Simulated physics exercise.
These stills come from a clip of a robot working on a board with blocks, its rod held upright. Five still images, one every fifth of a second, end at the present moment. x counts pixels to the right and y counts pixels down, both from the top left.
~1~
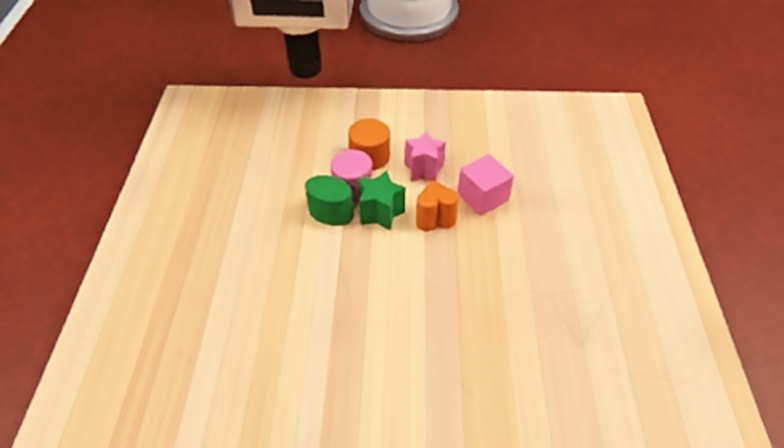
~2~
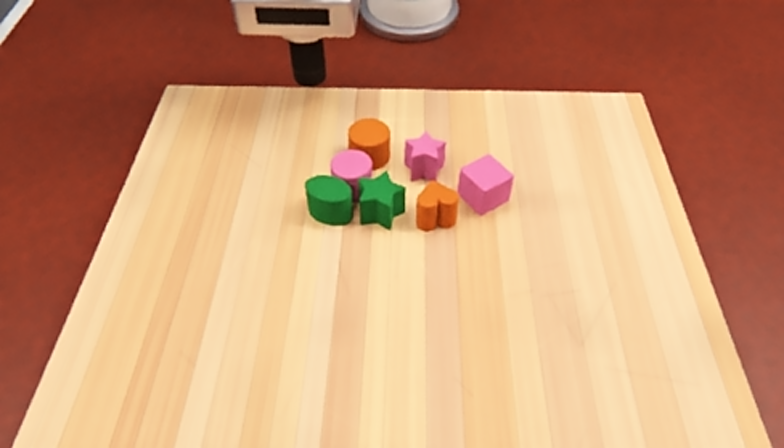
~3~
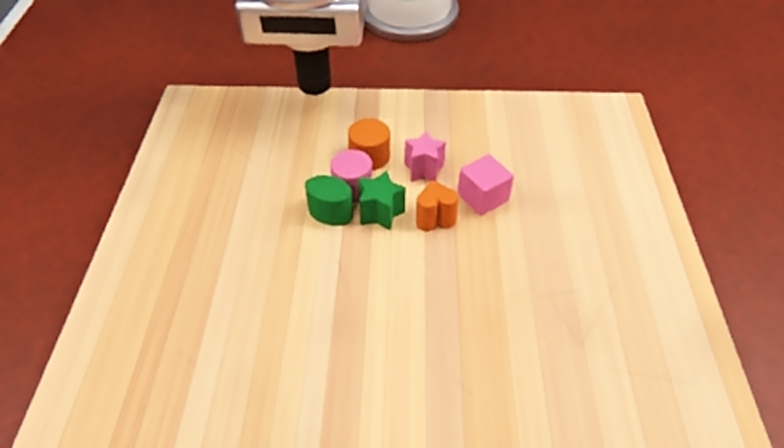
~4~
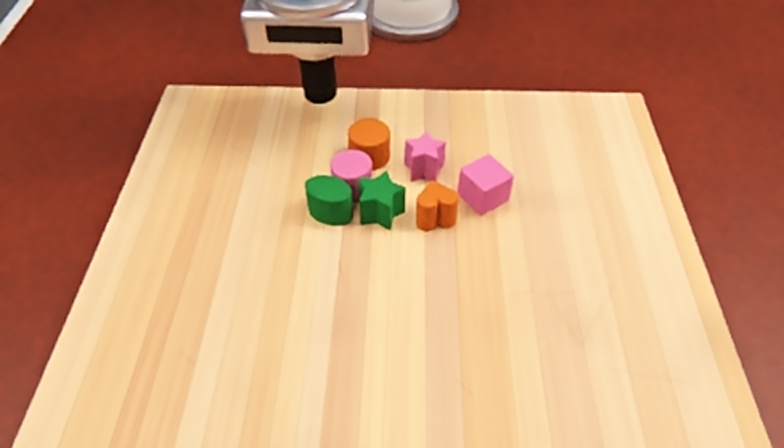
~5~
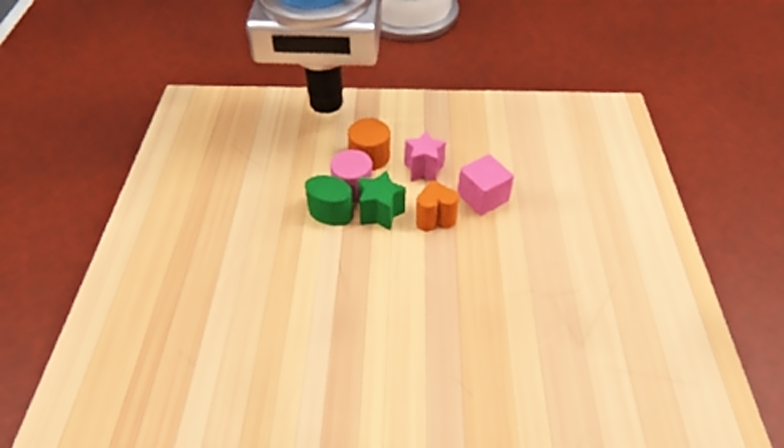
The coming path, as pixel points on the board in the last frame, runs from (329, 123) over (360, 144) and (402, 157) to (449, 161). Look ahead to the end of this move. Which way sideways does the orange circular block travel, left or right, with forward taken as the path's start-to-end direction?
The shift is rightward.
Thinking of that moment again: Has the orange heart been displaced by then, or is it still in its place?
At the end, its place is the same.
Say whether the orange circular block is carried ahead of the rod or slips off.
At the end of the path, the rod has already lost the orange circular block, which lies beside or behind it.
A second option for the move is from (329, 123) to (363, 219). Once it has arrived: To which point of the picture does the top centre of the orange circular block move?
Its top middle will sit at (387, 147).
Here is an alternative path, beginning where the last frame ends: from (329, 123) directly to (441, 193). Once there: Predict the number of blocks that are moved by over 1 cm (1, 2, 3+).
It should be three or more, as far as I can tell.
The first path, step by step. One third of the way, rod (359, 125); orange circular block (380, 140).
Two thirds of the way, rod (402, 139); orange circular block (407, 160); pink star (438, 147), turned 15° anticlockwise.
At the end, rod (451, 142); pink circular block not moved; orange circular block (408, 161); pink star (470, 155); orange heart not moved; pink square piece (499, 179).
